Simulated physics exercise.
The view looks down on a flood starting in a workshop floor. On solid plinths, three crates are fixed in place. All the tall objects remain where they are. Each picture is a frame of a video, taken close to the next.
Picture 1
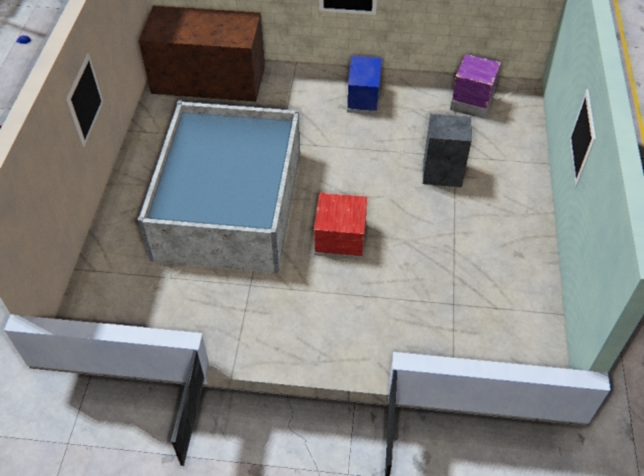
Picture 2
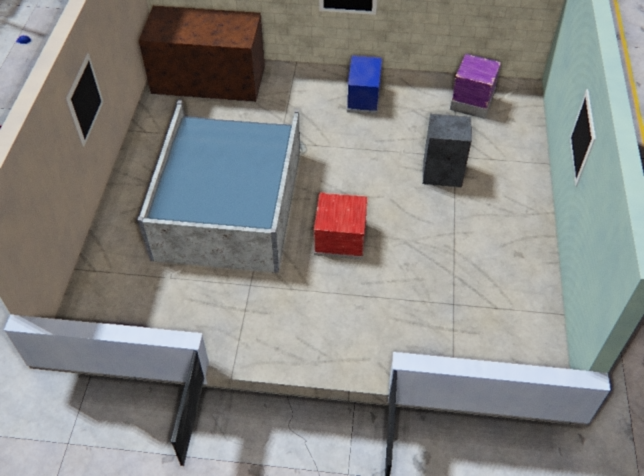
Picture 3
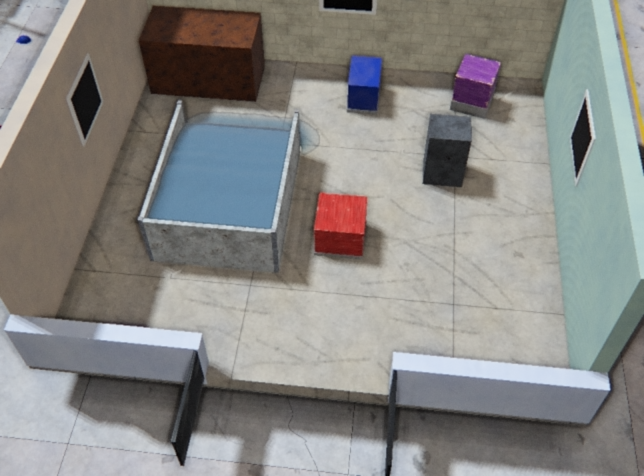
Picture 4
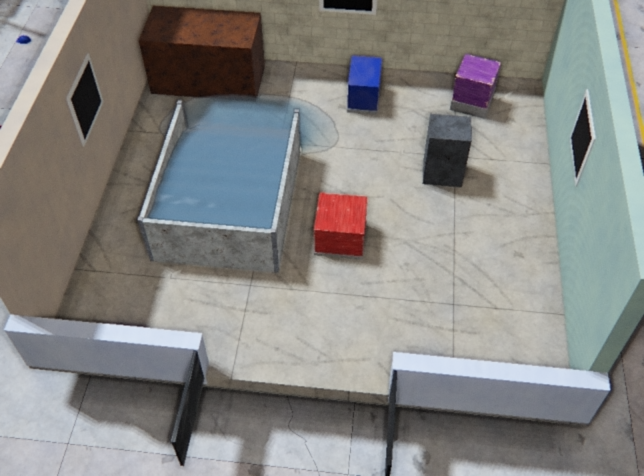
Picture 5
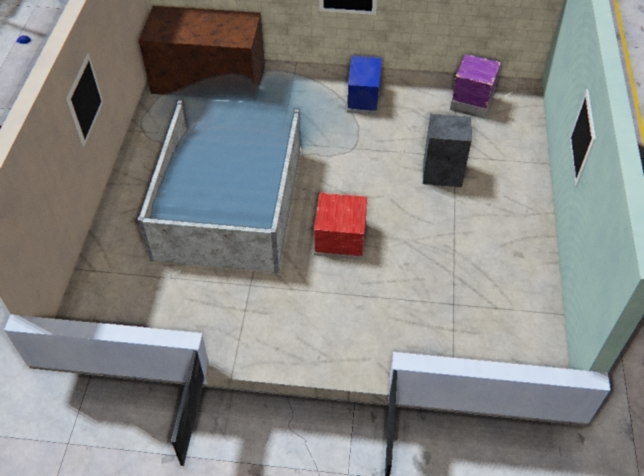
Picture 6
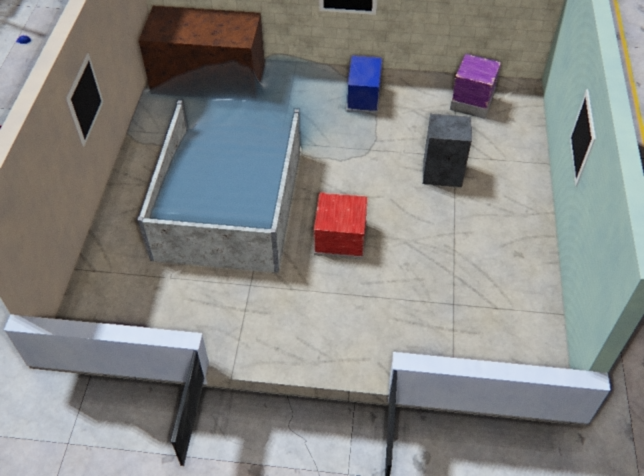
The footage shows a walled workshop floor with a water tank, a brown block and smaller coloured blocks; the tank's far side opens, and water pours out, spreading across the floor toward the back wall and the blue block.
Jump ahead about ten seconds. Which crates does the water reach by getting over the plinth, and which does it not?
My prediction: The red crate will be within the water's reach; the purple crate will be within the water's reach; the blue crate will be within the water's reach.
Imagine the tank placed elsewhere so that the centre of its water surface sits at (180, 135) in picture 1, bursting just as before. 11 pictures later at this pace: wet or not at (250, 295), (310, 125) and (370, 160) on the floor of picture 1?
Taking the three spots in order: Bare, swamped, swamped.
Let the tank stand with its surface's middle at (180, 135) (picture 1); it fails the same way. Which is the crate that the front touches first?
The blue crate.
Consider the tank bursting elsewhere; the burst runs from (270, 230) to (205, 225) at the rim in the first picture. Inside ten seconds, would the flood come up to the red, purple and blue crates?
The red crate is not reached; the purple crate is not reached; the blue crate is not reached.
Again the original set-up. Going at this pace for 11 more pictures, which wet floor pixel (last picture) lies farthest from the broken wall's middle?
My guess is roughly (537, 79).
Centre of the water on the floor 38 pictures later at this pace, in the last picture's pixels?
Near (301, 188) in the last view.
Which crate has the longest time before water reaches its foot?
My answer is the red one.
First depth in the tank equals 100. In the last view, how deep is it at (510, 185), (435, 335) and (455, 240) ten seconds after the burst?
My figures are about 6, 10 and 14 percent.
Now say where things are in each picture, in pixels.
Still water in the water tank at (224, 166), in the first picture.
The front is at (304, 151), out from the gap on the water tank's far side, in the second picture.
Water pours out on the water tank's far side and has run to (314, 135), in the third picture.
The front is at (323, 116), out from the gap on the water tank's far side, in the fourth picture.
The front is at (304, 79), out from the gap on the water tank's far side, in the fifth picture.
The front is at (319, 63), out from the gap on the water tank's far side, in the sixth picture.
A moment on, water covers 25 % of the floor; the red crate not reached, the purple crate water round its plinth, the blue crate water round its plinth.
Next, water covers 35 % of the floor; the red crate not reached, the purple crate water round its plinth, the blue crate water round its plinth.
Then, water covers 60 % of the floor; the red crate not reached, the purple crate water round its plinth, the blue crate water round its plinth.
Later, water covers 95 % of the floor; the red crate water round its plinth, the purple crate water round its plinth, the blue crate water round its plinth.
In the end, water covers 100 % of the floor; the red crate was topped, the purple crate was topped, the blue crate was topped.
